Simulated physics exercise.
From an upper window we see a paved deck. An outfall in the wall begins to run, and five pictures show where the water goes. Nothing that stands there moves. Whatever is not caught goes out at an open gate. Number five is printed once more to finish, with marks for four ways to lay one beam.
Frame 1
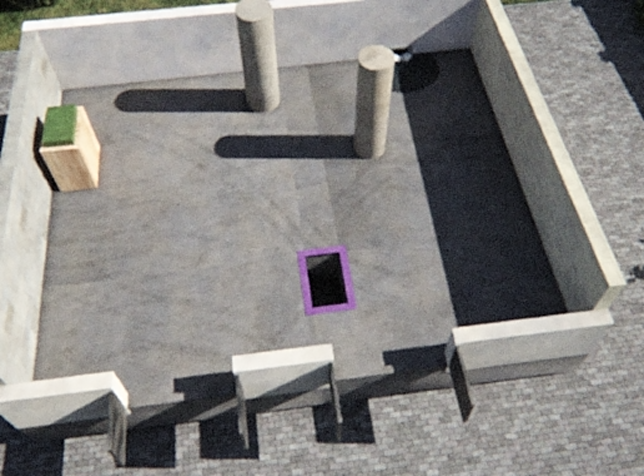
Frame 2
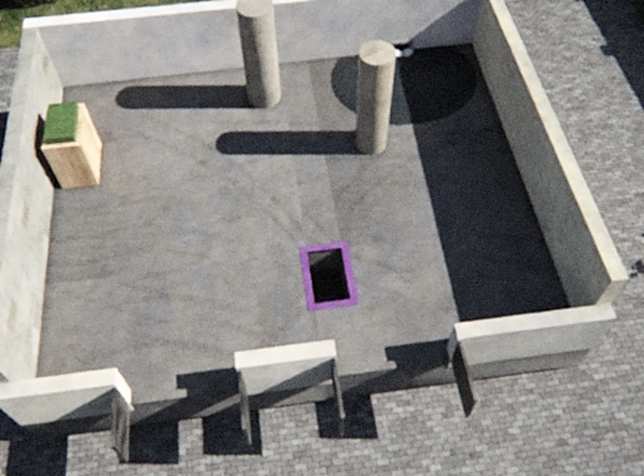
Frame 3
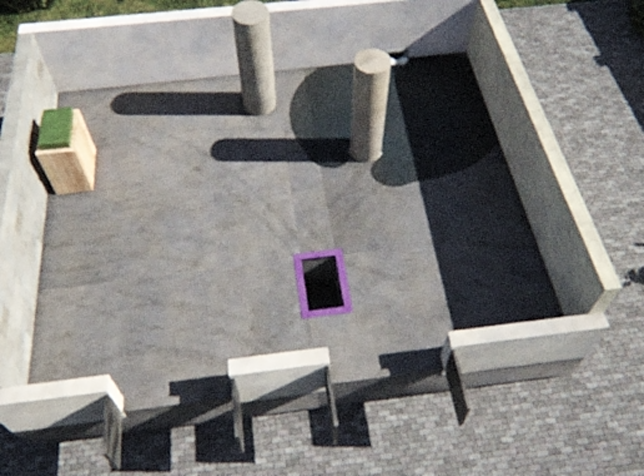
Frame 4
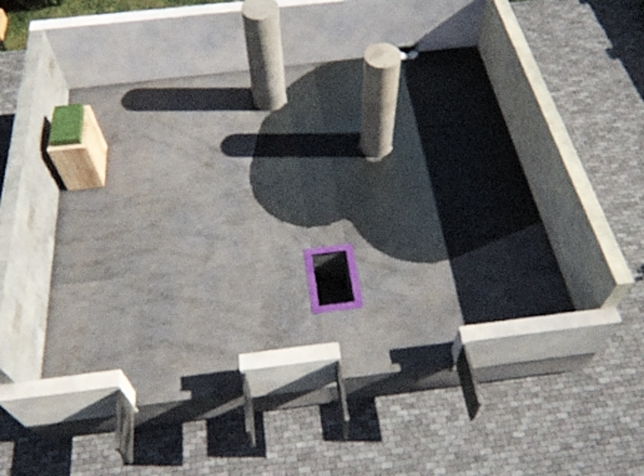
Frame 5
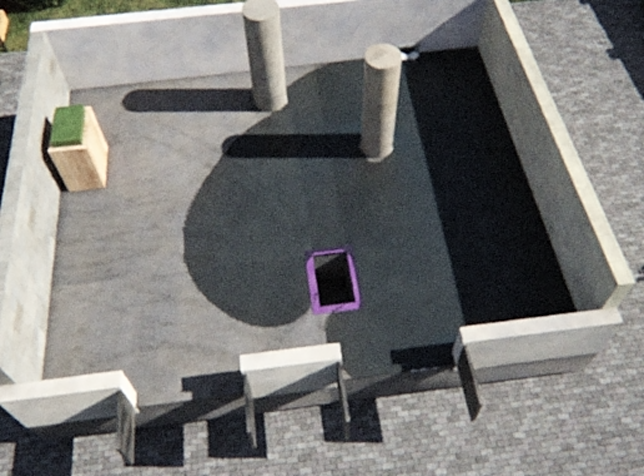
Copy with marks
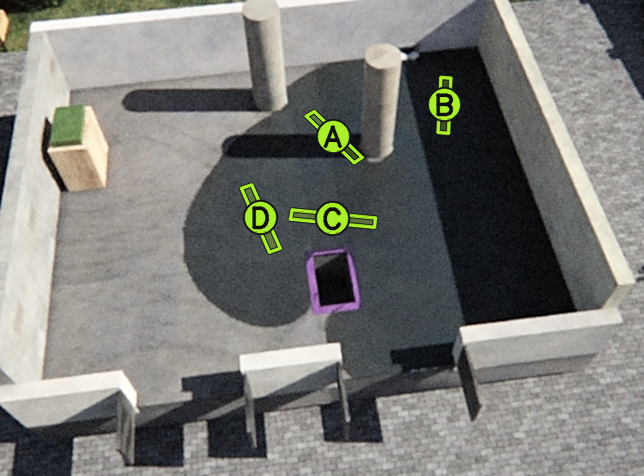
On a walled, paved deck seen from above, a dark wet patch appeared by the back wall near two pillars, then spread forward and leftward across the floor until it reached the purple-edged drain pit.
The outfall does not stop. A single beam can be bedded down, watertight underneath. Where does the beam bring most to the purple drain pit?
Use position D.
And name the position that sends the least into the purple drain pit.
The answer is C.
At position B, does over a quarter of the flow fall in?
No, it does not.
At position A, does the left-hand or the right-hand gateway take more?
More leaves on the right.
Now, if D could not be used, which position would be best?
B it is.
On the marked copy, A from (310, 113) to (358, 160); B from (443, 132) to (445, 77); C from (291, 214) to (375, 222); D from (246, 186) to (274, 250).
Choosing A, about 13 % of the stream goes into the purple drain pit, about 84 % out by the gates.
Choosing B, about 20 % of the stream goes into the purple drain pit, about 79 % out by the gates.
Choosing C, about 6 % of the stream goes into the purple drain pit, about 93 % out by the gates.
Choosing D, about 28 % of the stream goes into the purple drain pit, about 69 % out by the gates.
